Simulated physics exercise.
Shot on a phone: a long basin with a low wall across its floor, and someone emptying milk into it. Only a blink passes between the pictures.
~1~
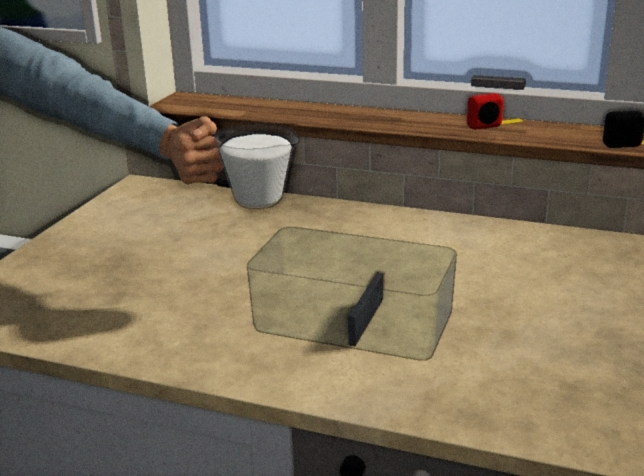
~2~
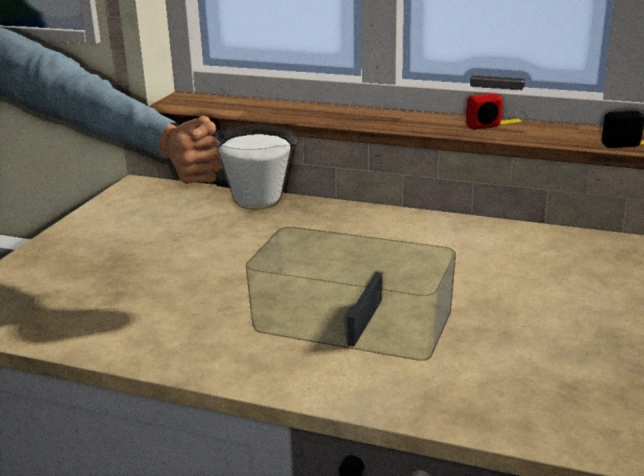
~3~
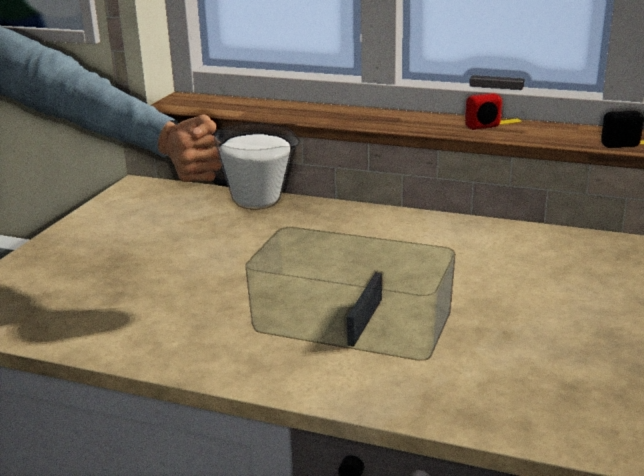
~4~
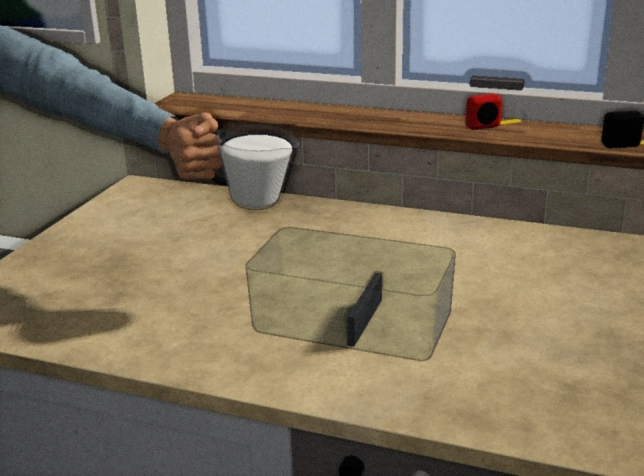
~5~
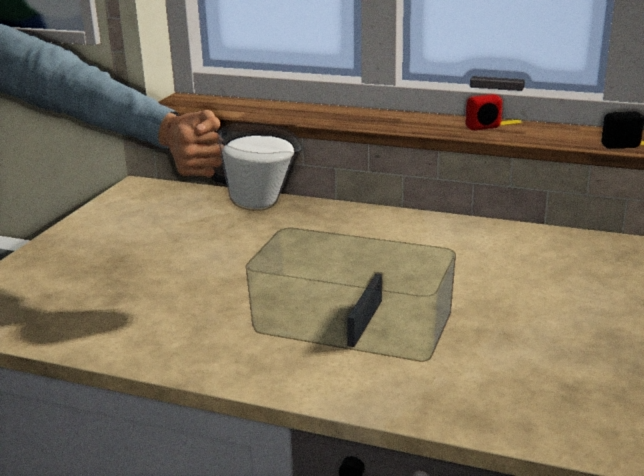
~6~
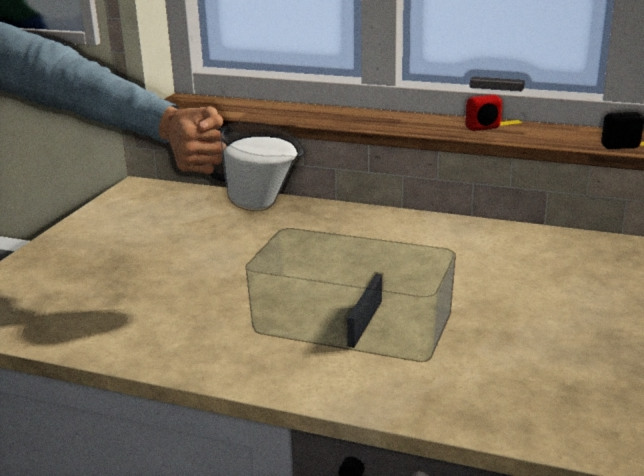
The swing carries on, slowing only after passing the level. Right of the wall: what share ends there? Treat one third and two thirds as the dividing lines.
By the end, under a third sits to the right of the wall.
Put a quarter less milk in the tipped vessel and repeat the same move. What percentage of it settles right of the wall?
Best guess: Around 5 %.
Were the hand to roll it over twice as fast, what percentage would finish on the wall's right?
5 per cent or thereabouts.
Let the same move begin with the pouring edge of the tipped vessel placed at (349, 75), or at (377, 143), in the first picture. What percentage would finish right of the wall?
Roughly 90 percent on the first try and 85 percent on the second.
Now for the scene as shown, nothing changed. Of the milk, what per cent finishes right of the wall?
About 5 per cent.
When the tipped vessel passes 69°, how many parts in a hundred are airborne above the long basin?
Around 25 percent.
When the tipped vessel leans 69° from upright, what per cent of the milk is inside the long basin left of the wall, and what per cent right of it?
Left 15 %, right 0 %.
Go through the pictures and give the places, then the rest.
In the first picture, it leans 0°; its right rim is at (299, 141); the milk meets the walls at (225, 142) and (291, 148); the long basin's rim runs from (264, 247) to (447, 273); the wall's top is at (366, 295).
In the second picture, it leans 1°; its right rim is at (298, 142); the milk meets the walls at (224, 141) and (290, 148).
In the third picture, it leans 2°; its right rim is at (299, 143); the milk meets the walls at (224, 141) and (290, 149).
In the fourth picture, it leans 5°; its right rim is at (300, 146); the milk meets the walls at (226, 142) and (291, 150).
In the fifth picture, it leans 8°; its right rim is at (302, 149); the milk meets the walls at (227, 143) and (294, 152).
In the sixth picture, it leans 12°; its right rim is at (304, 154); the milk meets the walls at (229, 144) and (297, 153).
A moment on, the tilt is 69° and 64 per cent is still to pour, 13 is left of the wall and 0 right of it.
Next, the tilt is 103° and 9 per cent is still to pour, 78 is left of the wall and 0 right of it.
Then the tilt is 108° and 0 per cent is still to pour, 94 is left of the wall and 3 right of it.
Later the tilt is 108° and 0 per cent is still to pour, 94 is left of the wall and 3 right of it.
Finally, 94 per cent lies left of the wall, 3 right of it and 3 outside.
